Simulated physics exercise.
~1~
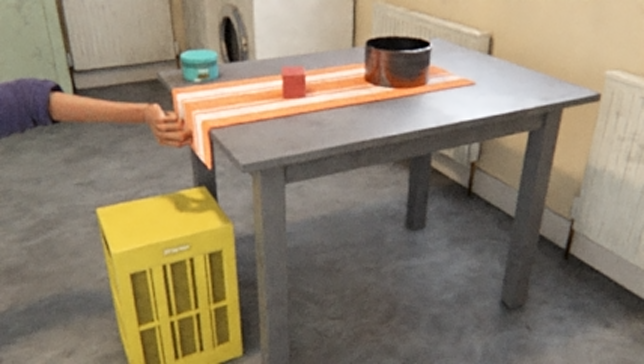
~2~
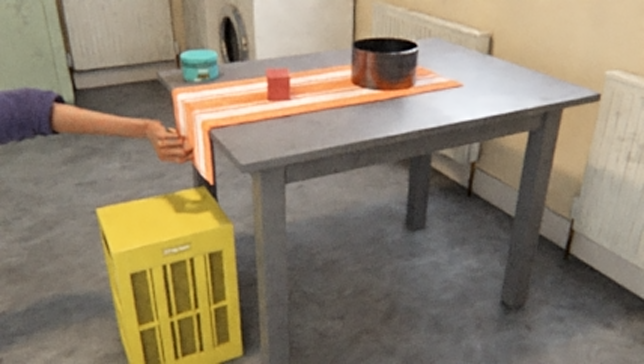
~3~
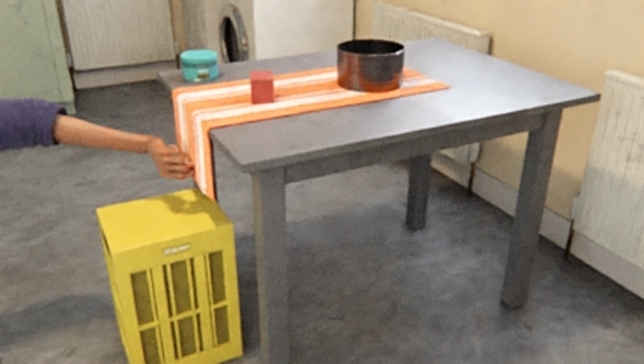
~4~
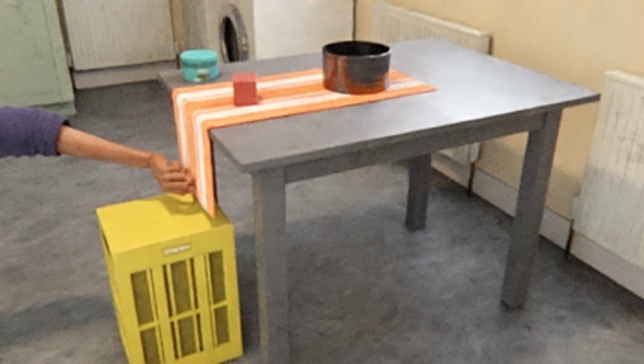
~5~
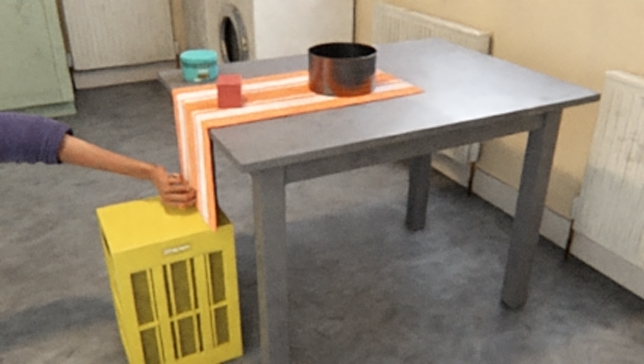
An orange and white striped cloth lies along a grey table in a plain room, seen from slightly above, with one end hanging over the table's left edge. A red block and a dark pot rest on the cloth, a turquoise tub sits near the far left corner, and a yellow crate stands on the floor below. A hand in a purple sleeve reaches in from the left and draws the hem steadily downward. The block and pot ride left with the cloth, while the tub stays put. Finally, the hand and hem reach the crate, with everything still on the table.
